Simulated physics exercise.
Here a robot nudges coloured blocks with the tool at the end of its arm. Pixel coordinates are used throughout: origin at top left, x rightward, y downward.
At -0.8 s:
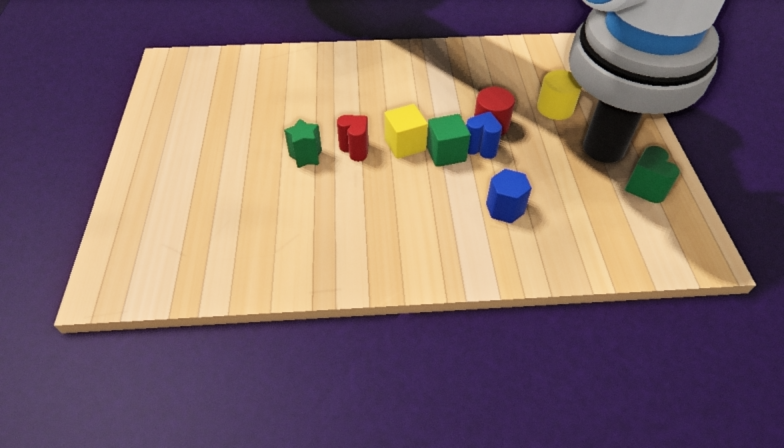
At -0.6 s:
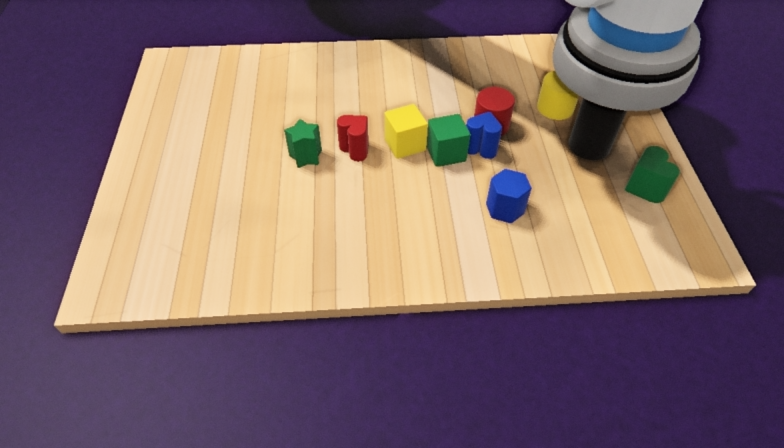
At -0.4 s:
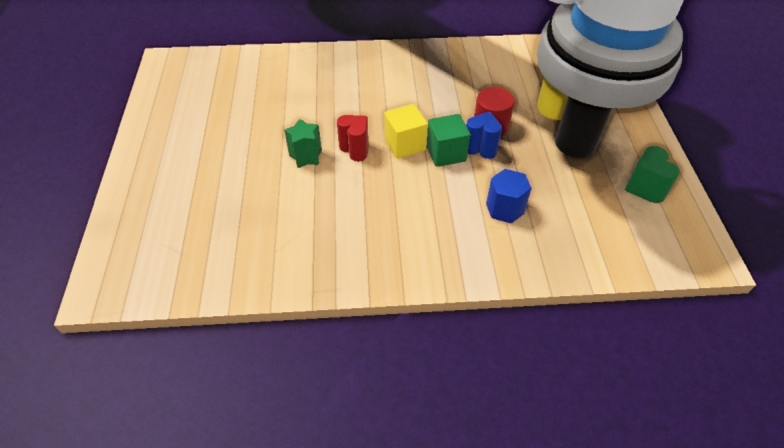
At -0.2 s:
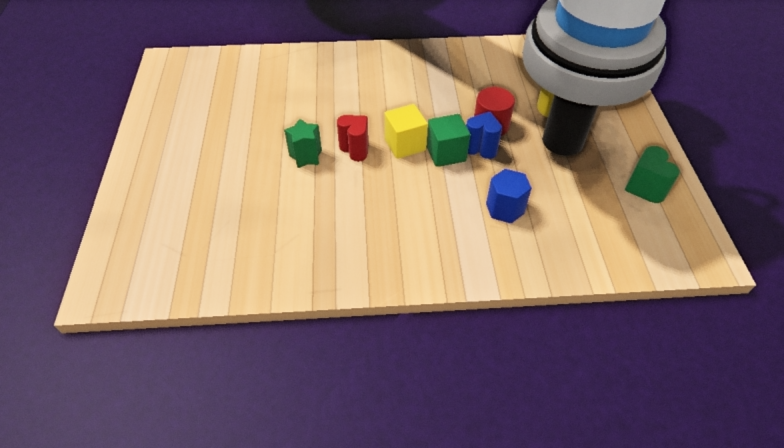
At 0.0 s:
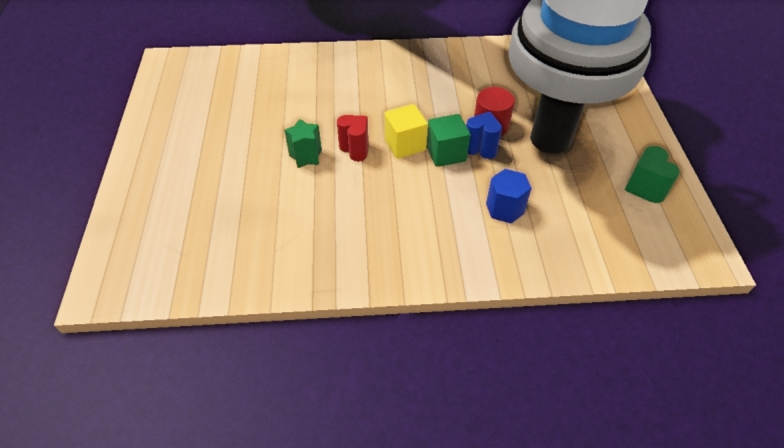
The clip opens on a wooden board holding scattered red, yellow, green and blue blocks, with a robot arm's dark tool near the right side. The arm slides a short way left, gradually covering the yellow cylinder behind it, while the blocks stay where they are.
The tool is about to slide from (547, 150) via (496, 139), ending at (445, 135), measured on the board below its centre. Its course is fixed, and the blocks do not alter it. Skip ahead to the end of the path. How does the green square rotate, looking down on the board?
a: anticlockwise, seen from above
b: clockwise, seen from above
My answer is option b.
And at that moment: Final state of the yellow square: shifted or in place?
The yellow square is moved.
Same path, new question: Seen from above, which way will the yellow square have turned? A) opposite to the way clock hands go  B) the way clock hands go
The correct letter is B.
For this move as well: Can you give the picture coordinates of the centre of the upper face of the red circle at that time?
Its top centre is at about (465, 84).
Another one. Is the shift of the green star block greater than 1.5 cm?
No, it doesn't check out.
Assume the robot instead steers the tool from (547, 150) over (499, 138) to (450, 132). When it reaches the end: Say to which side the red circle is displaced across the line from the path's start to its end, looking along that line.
Slides right.
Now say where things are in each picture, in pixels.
In the first frame, lower end of the tool (604, 149), tops of blocks, green star block (302, 130), yellow square (406, 117), green square (449, 126), blue heart (485, 122), red circle (496, 98).
In the second frame, tool (589, 146), blocks as before.
In the third frame, tool (575, 144), blocks as before.
In the fourth frame, tool (563, 142), blocks as before.
In the fifth frame, tool (550, 140), green star block (302, 130), yellow square (406, 117), green square (449, 126), blue heart (485, 122), red circle (496, 98).
On the path given first. One third of the way, tool (515, 131); red circle (489, 95).
Two thirds of the way, tool (481, 127); yellow square (396, 118), turned 25° clockwise; green square (430, 135), turned 20° clockwise; blue heart (465, 129), turned 30° anticlockwise; red circle (469, 86).
At the end, tool (446, 124); green star block not moved; yellow square (395, 118), turned 25° clockwise; green square (430, 136), turned 20° clockwise; blue heart (462, 133), turned 55° anticlockwise; red circle (465, 84).
